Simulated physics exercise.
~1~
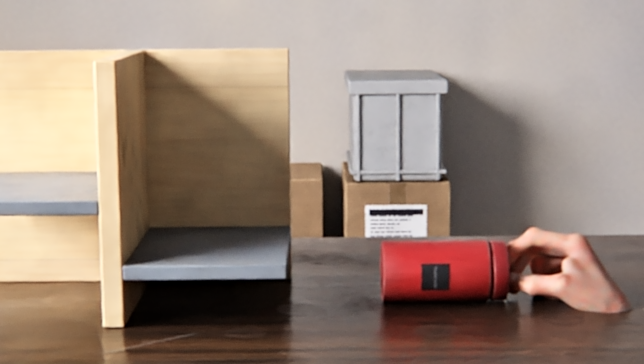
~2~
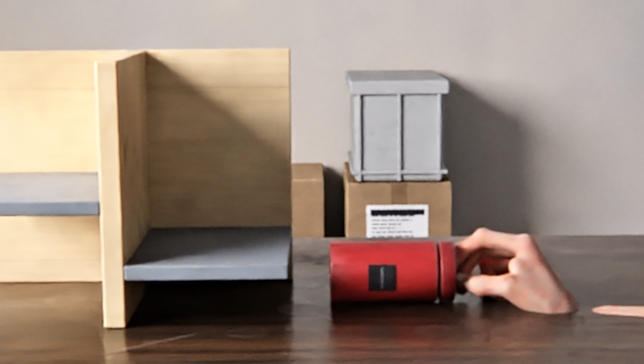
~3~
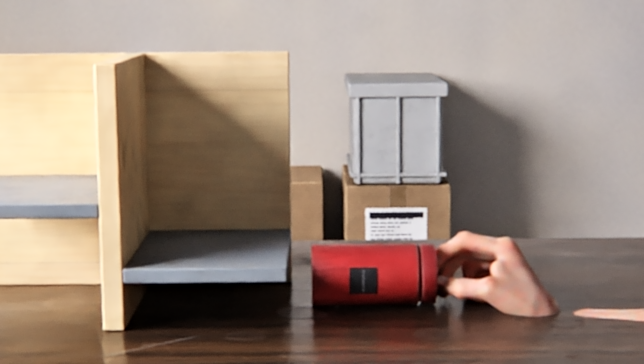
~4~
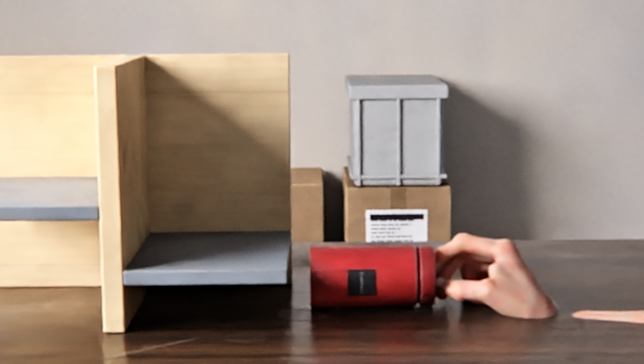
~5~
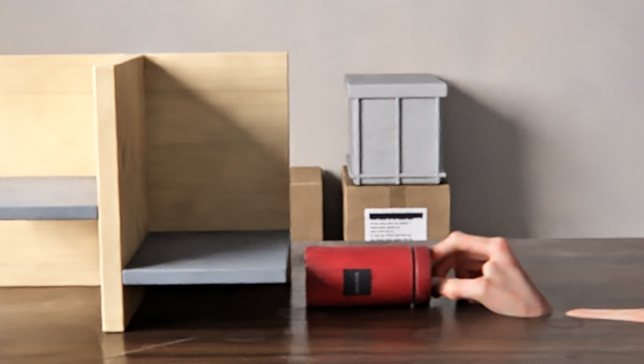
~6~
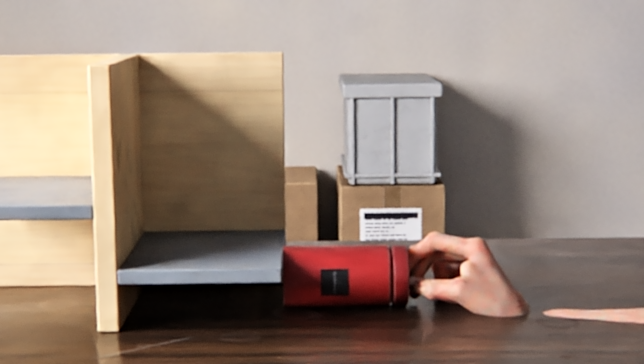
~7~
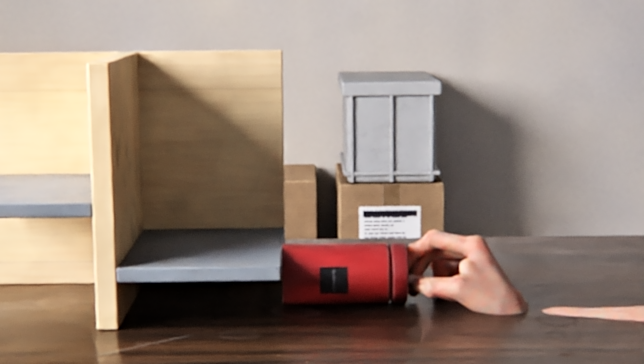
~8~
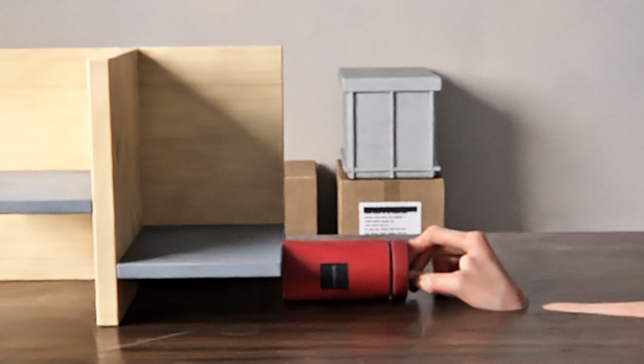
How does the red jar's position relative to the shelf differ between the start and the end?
At the start the red jar lies well to the right of the shelf with a clear gap between them. At the end it is farther left, right up at the shelf's right edge and still outside it.
